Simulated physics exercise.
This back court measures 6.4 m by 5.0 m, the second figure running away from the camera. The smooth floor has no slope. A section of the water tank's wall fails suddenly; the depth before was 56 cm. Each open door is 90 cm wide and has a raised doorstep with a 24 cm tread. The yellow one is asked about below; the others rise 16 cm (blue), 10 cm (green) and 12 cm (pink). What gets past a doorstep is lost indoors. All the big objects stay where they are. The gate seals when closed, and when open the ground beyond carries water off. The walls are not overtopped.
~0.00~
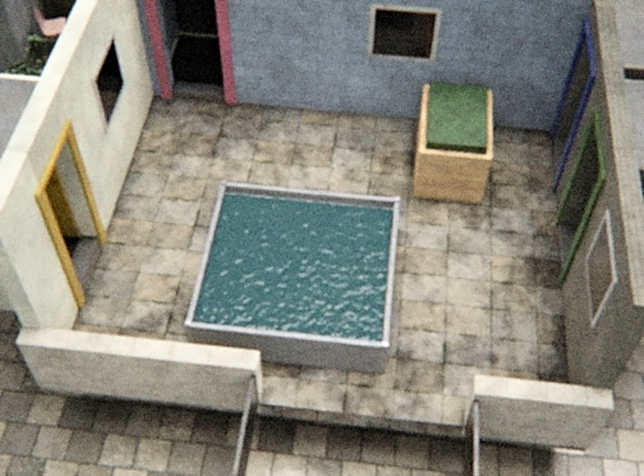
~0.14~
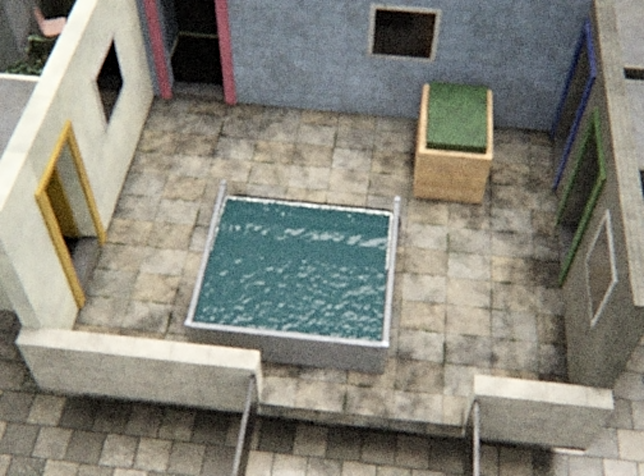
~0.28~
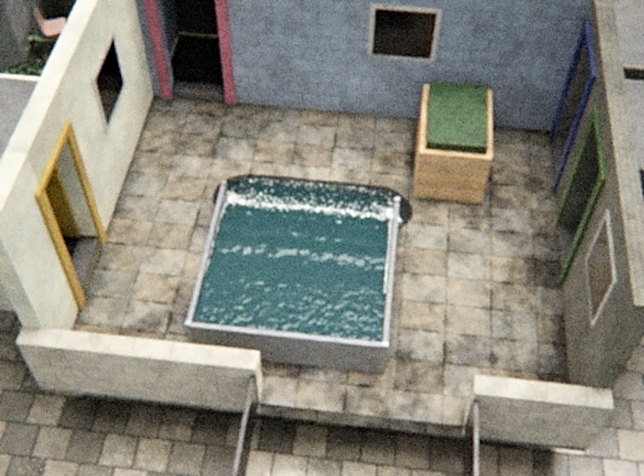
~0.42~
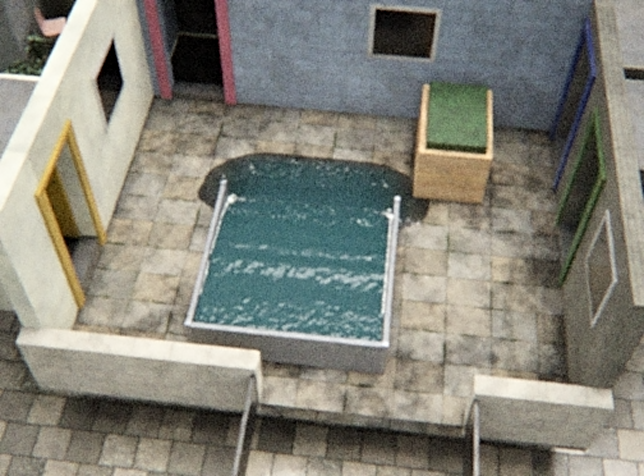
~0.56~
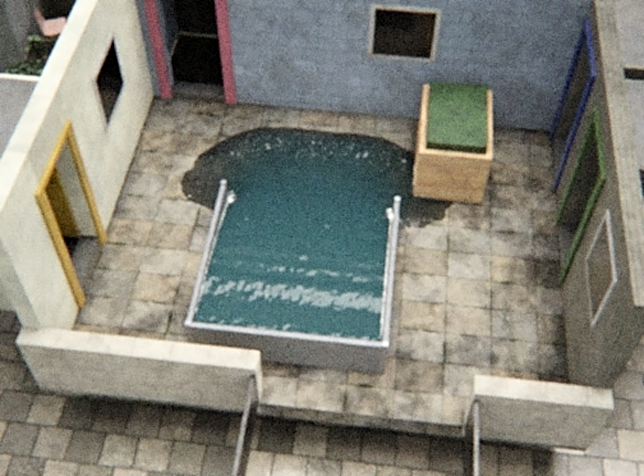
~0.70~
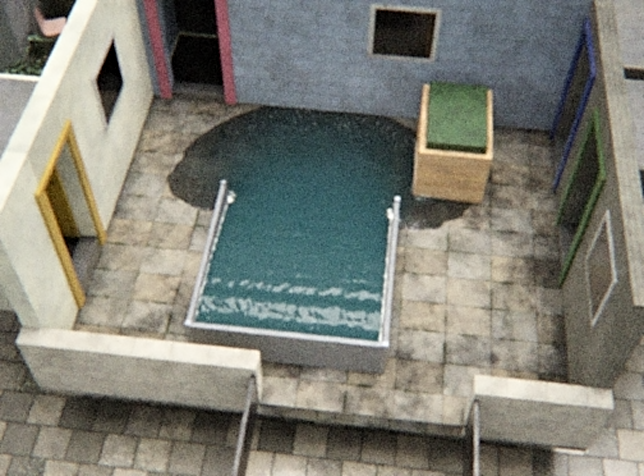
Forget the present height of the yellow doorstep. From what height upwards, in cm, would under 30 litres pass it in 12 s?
Some 10.5 cm above the ground.
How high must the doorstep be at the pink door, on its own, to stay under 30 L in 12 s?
Roughly 22 cm at pink.
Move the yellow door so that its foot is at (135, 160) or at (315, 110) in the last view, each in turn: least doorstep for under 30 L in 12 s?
About 16 and 31 cm.
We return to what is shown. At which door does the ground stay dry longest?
Last comes the yellow one.
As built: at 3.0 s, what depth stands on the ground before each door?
Depths in cm: Yellow 0, blue 19, green 4, pink 23.
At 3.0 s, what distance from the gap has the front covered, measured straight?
Some 4.2 m out.
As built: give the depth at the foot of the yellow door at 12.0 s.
Roughly 9.5 cm deep.
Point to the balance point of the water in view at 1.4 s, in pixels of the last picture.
Around (309, 233).
After 1.4 s water covers 35 % of the floor, deepest (38 cm) near (319, 115); it has not reached the yellow door.
After 3.0 s water covers 45 % of the floor, deepest (36 cm) near (164, 101); it has not reached the yellow door.
After 12.0 s water covers 95 % of the floor, deepest (14 cm) near (208, 105); 10 cm at the yellow door, 0 litres in over its 21 cm doorstep.
At the yellow door as built, the water arrived by 3.3 s and peaked near 18 cm at 8.0 s.
With a doorstep of 8.5 cm, 53 litres would have come in within the 12 s; with 11.5 cm, 21 litres. So under 30 litres takes about 10.5 cm.
